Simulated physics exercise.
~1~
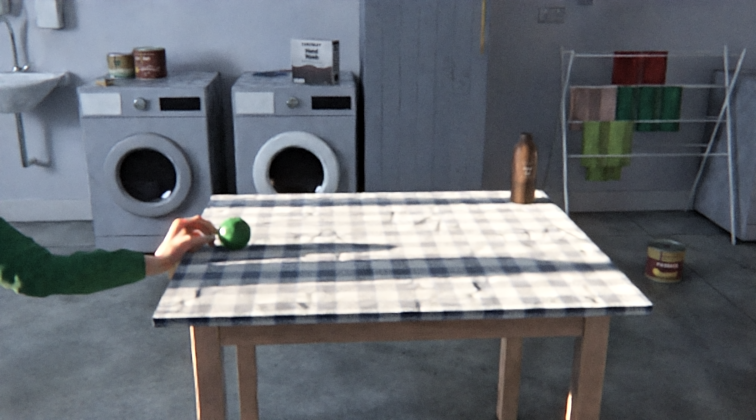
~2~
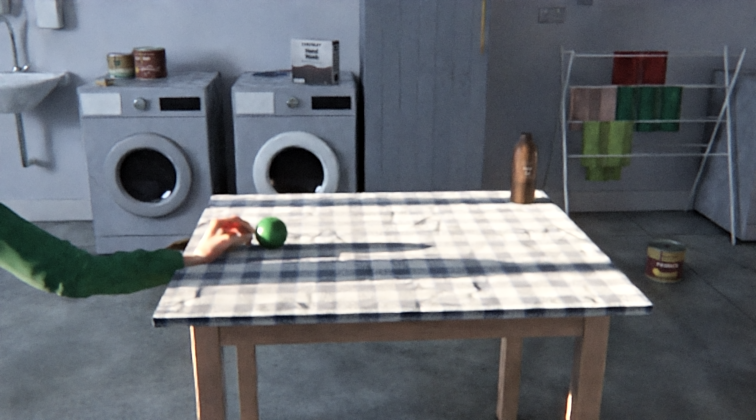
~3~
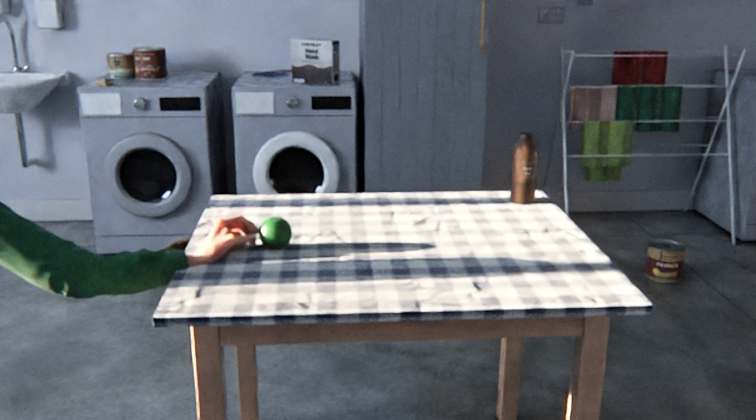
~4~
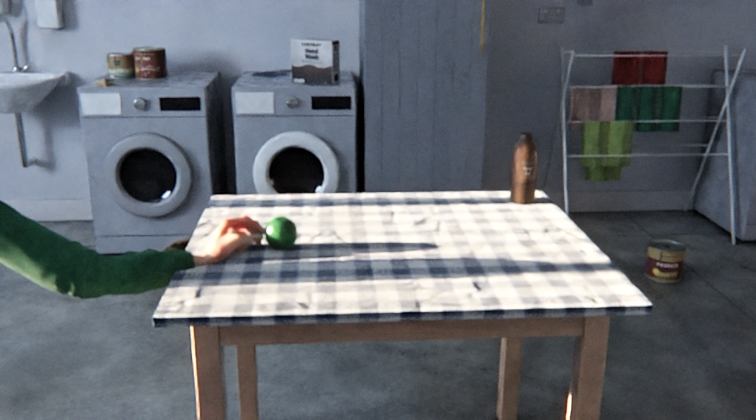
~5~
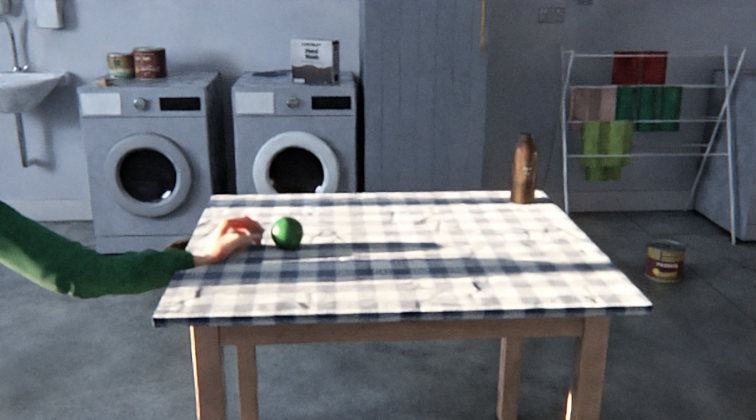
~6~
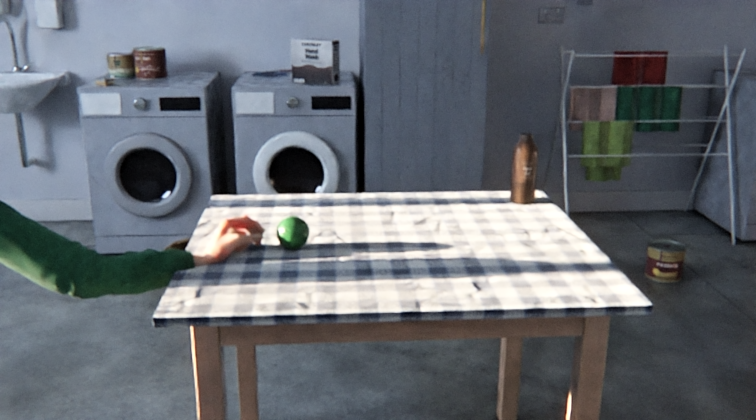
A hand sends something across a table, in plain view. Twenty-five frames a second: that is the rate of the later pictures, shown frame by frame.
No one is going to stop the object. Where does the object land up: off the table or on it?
On it.
Then, 0.10 s later than the last frame, green apple moved about its own width near (306, 233).
Then, 0.20 s later than the last frame, green apple moved about its own width near (316, 232).
Then, 0.30 s later than the last frame, green apple moved about its own width near (324, 232).
Then, 0.50 s later than the last frame, green apple moved about its own width near (331, 232).
When it is over, moved from the start, green apple. End places, in pixels of the last picture, green apple near (332, 232).
